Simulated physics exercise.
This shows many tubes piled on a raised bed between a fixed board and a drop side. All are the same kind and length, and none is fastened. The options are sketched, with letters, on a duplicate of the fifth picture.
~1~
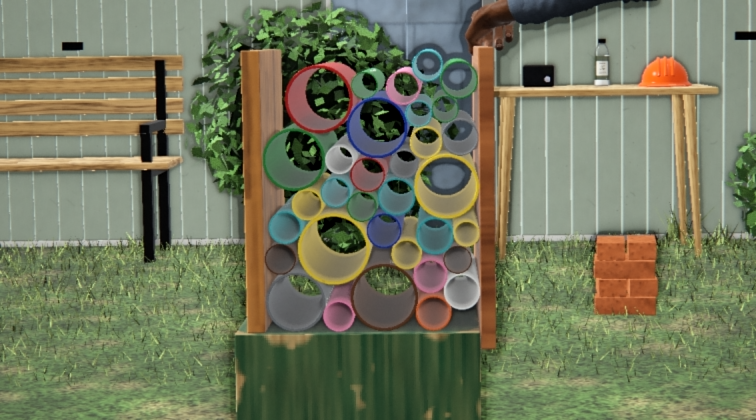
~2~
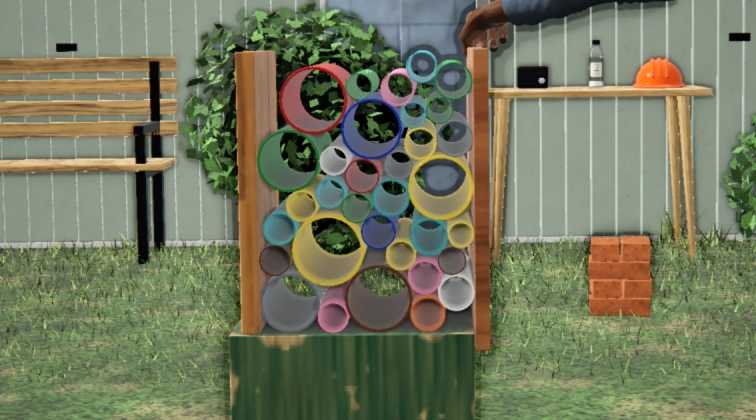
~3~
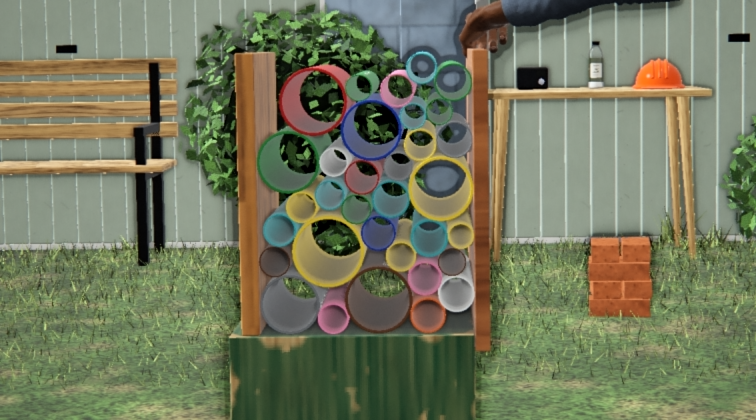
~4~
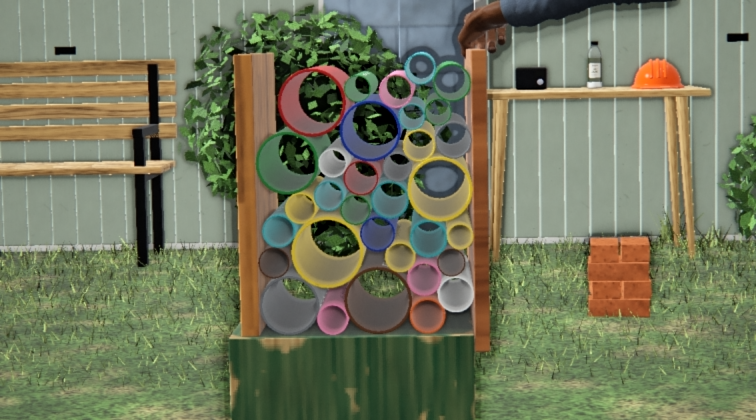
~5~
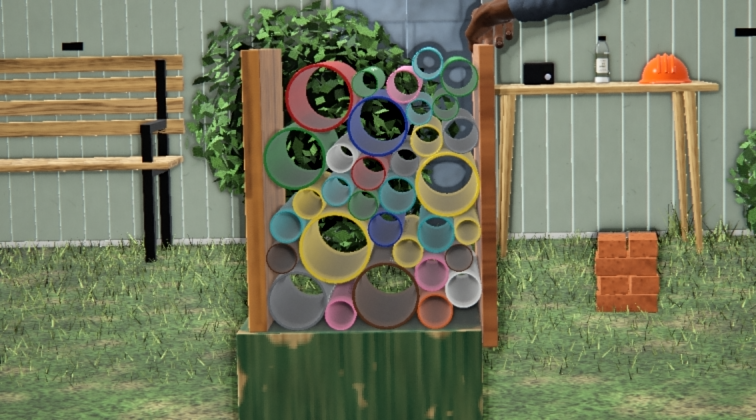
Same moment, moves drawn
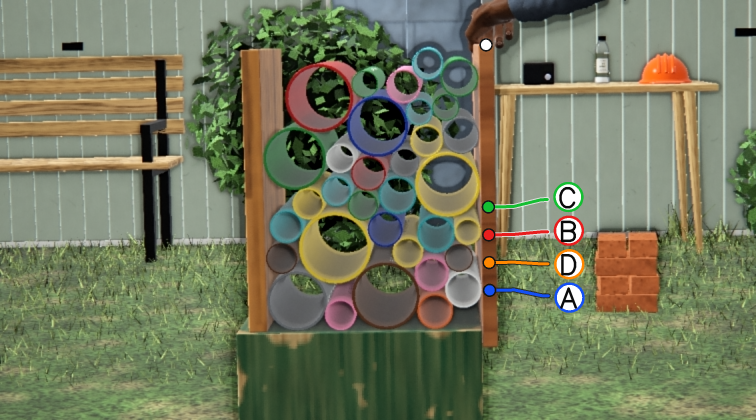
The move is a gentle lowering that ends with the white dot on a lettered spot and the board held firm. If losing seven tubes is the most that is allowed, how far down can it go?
Lower it to C and no more.
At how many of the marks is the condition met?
One of them.
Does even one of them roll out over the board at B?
Yes, at B.
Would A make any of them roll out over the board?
At A: Yes.
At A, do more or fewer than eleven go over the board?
It loses more than eleven.
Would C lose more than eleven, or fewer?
Fewer than eleven.
On the marked copy, A at (490, 290); B at (489, 235); C at (489, 207); D at (490, 263); the white dot at (486, 45).
Following C. Soon after the start, top of the board (479, 133).
Later, top of the board (480, 207).
In the end, top of the board (480, 207), six out over the board.
As for the rest, A more than seven out over the board; B more than seven out over the board; D more than seven out over the board.
